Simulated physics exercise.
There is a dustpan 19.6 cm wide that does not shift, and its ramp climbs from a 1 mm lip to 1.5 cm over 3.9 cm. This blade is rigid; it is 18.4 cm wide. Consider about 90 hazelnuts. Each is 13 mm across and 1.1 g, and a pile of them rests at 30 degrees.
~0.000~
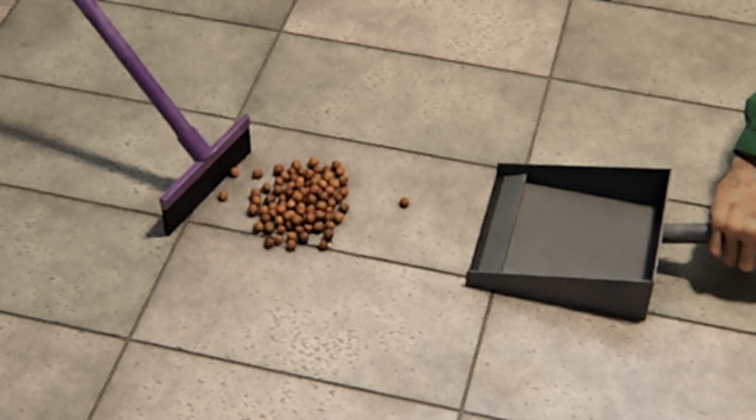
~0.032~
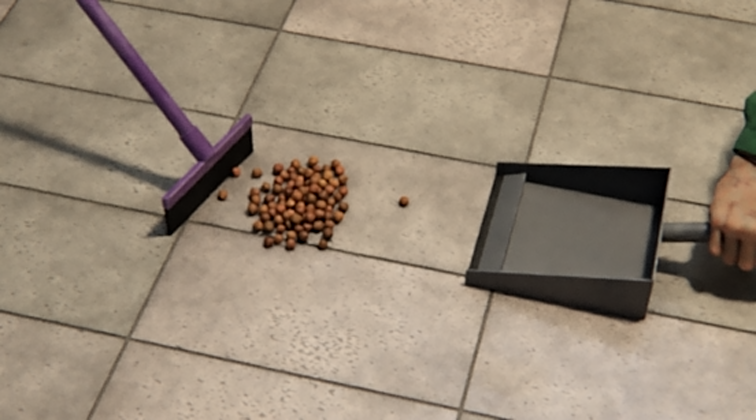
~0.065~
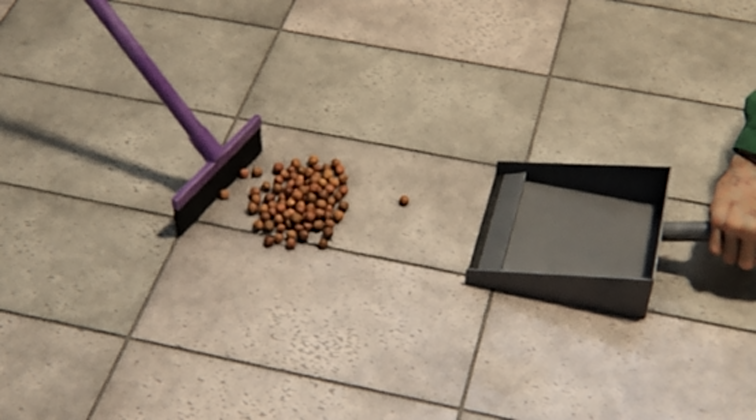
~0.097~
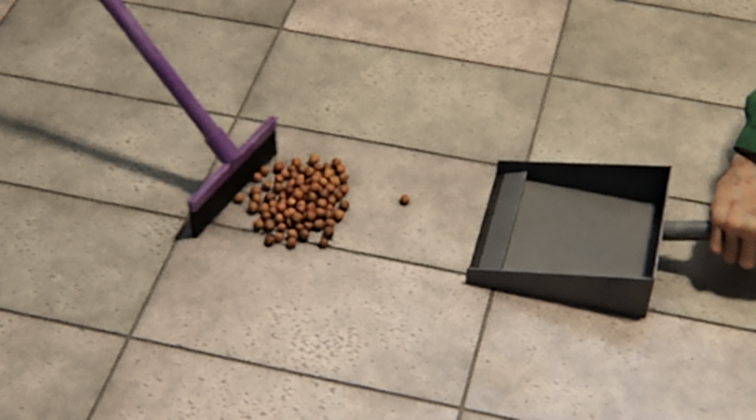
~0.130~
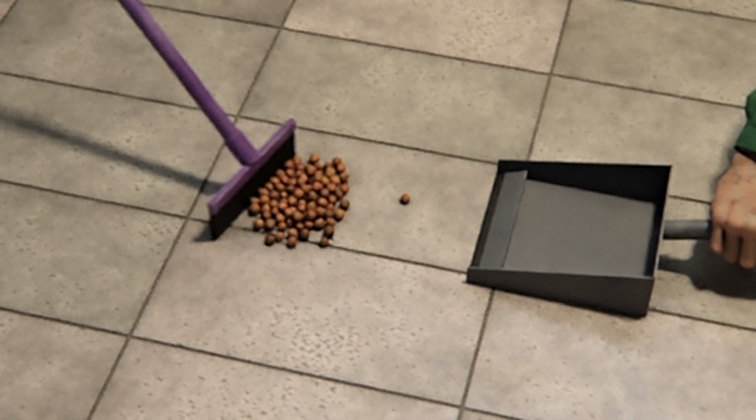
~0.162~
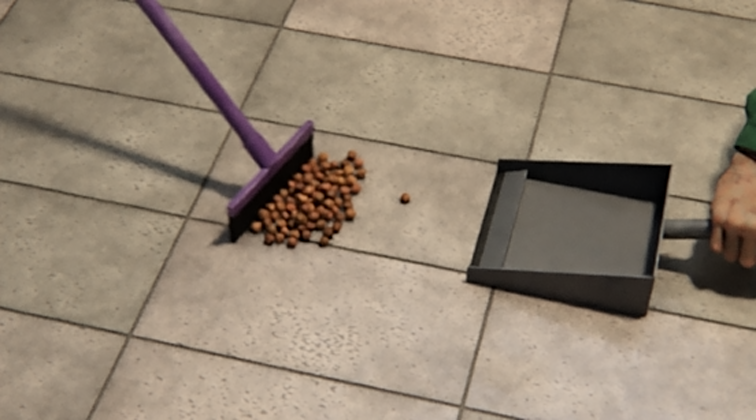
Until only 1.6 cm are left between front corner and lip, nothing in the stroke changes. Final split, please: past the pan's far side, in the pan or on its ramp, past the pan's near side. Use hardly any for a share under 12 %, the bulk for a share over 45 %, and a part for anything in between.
Far side: Hardly any, pan: A part, near side: A part.
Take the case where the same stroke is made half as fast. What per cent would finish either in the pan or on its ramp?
Then some 10 in a hundred.
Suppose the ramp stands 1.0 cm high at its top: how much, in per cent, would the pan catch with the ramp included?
35 per cent.
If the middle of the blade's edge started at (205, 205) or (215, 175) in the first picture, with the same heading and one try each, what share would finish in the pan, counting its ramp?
About 25 and 20 per cent.
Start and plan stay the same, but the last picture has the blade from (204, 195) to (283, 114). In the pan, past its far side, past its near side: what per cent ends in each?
Final per cent - pan 0, far 5, near 5.
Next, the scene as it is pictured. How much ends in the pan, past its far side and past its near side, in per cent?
Far side 10 %, pan 25 %, near side 25 %.
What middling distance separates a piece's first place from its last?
I'd put it near 24 cm.
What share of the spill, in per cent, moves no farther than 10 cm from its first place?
Around 0 in a hundred.
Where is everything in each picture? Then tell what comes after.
Blade from (165, 204) to (246, 123), moved 0.0 cm, 0 of the pieces shifted so far; middle of the pieces at (306, 202); pan at (583, 248), in the first picture.
Blade from (167, 204) to (248, 123), moved 0.4 cm, 0 of the pieces shifted so far; middle of the pieces at (305, 201), in the second picture.
Blade from (177, 205) to (257, 123), moved 1.6 cm, 1 of the pieces shifted so far; middle of the pieces at (306, 200), in the third picture.
Blade from (193, 207) to (272, 125), moved 3.6 cm, 3 of the pieces shifted so far; middle of the pieces at (306, 199), in the fourth picture.
Blade from (213, 209) to (291, 127), moved 6.1 cm, 16 of the pieces shifted so far; middle of the pieces at (307, 198), in the fifth picture.
Blade from (232, 212) to (310, 129), moved 8.5 cm, 81 of the pieces shifted so far; middle of the pieces at (318, 202); pan at (584, 244). The blade's pace is about 0.76 m/s, heading 2 degrees away from the viewer's side, in the sixth picture.
Then, at 0.32 s, middle of the blade 15 cm from the lip; 0 % over the lip, far side 0 %, near side 15 %.
Then, at 0.42 s, middle of the blade 7 cm from the lip; 0 % over the lip, far side 5 %, near side 25 %.
After 0.66 s, middle of the blade 4 cm from the lip; 35 % over the lip, far side 10 %, near side 25 %.
In the end, at 1.4 s, far side 10 %, pan 25 %, near side 25 %, in front of the lip or behind the blade 40 %.
